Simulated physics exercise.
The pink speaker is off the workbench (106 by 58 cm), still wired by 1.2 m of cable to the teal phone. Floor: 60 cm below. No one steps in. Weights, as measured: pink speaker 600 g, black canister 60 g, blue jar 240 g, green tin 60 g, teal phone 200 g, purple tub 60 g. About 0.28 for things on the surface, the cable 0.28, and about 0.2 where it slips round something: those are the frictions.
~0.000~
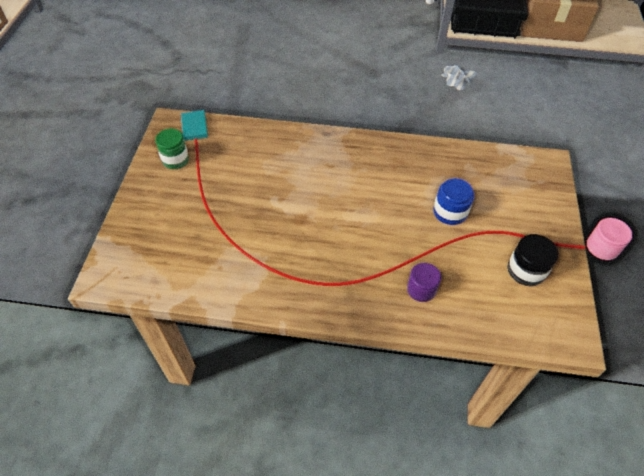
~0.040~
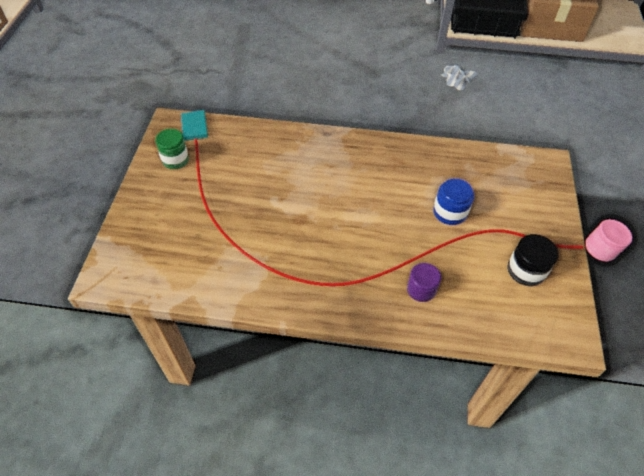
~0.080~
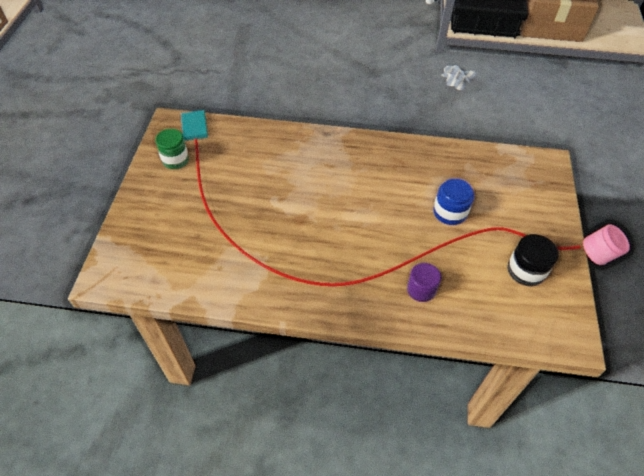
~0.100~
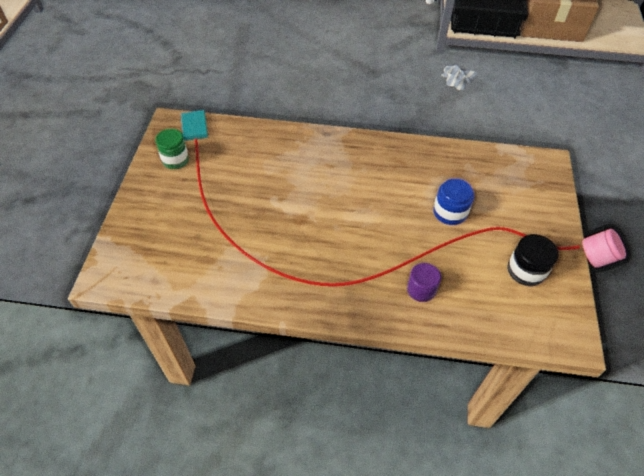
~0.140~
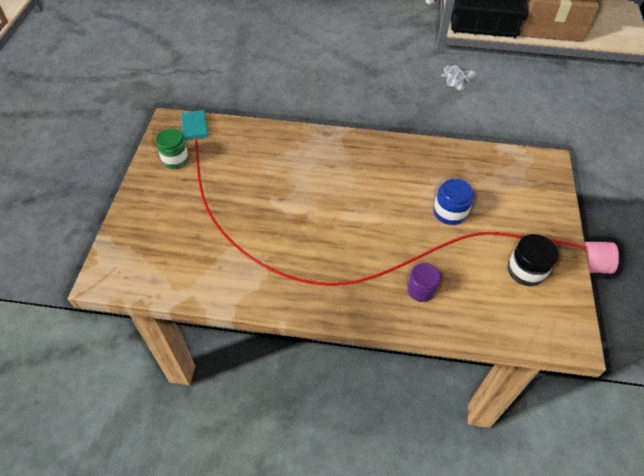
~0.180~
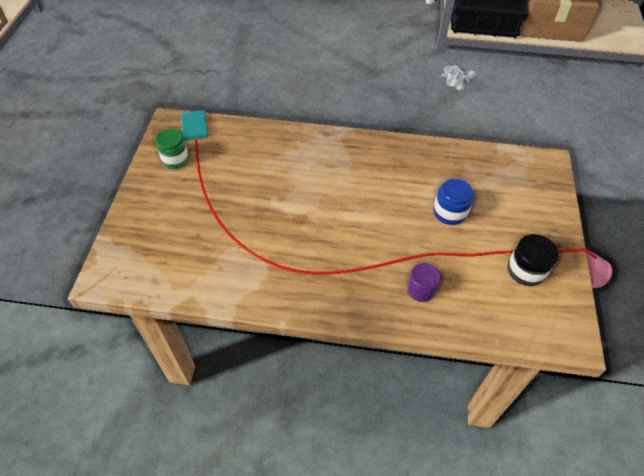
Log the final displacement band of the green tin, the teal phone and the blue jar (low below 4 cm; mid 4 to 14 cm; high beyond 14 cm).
Log: Green tin low, teal phone high, blue jar mid.
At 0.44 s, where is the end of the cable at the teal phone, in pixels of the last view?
Approximate position: (309, 157).
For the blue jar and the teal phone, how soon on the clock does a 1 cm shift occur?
For the blue jar it's 0.34 s, while the teal phone gets there at 0.32 s.
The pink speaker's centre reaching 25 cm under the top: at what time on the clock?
That comes at 0.28 seconds.
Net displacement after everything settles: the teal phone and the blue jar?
Teal phone over the edge, blue jar roughly 8 cm.
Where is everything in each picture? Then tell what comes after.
Green tin (169, 137); teal phone (194, 123); blue jar (458, 189); cable runs through (436, 248) (335, 284) (236, 245) (199, 177), in the first frame.
Pink speaker (615, 232); cable runs through (335, 285) (199, 177), in the second frame.
Pink speaker (606, 245); cable runs through (335, 285) (199, 177), in the third frame.
Pink speaker (604, 248); cable runs through (335, 285) (199, 177), in the fourth frame.
Pink speaker (599, 258); cable runs through (335, 284) (199, 177), in the fifth frame.
Green tin (169, 137); teal phone (194, 123); blue jar (458, 190); cable runs through (452, 254) (343, 272) (240, 244) (200, 177), in the sixth frame.
After 0.4 s, the cable's tail end at (309, 157); teal phone 27 cm off its start, blue jar 5 cm off its start, pink speaker over the edge.
After 0.7 s, the cable's tail end at (493, 229); teal phone 73 cm off its start, blue jar 8 cm off its start, pink speaker over the edge.
After 0.9 s, the cable's tail end at (592, 251); teal phone 95 cm off its start at (576, 254), blue jar 8 cm off its start at (480, 169), black canister 14 cm off its start at (581, 306).
After 1.2 s, the cable has left the top; teal phone over the edge, blue jar 8 cm off its start, black canister 19 cm off its start.
After 2.4 s, the cable has left the top; teal phone over the edge, blue jar 8 cm off its start at (480, 169), green tin 0 cm off its start at (169, 137), black canister 19 cm off its start at (598, 330).
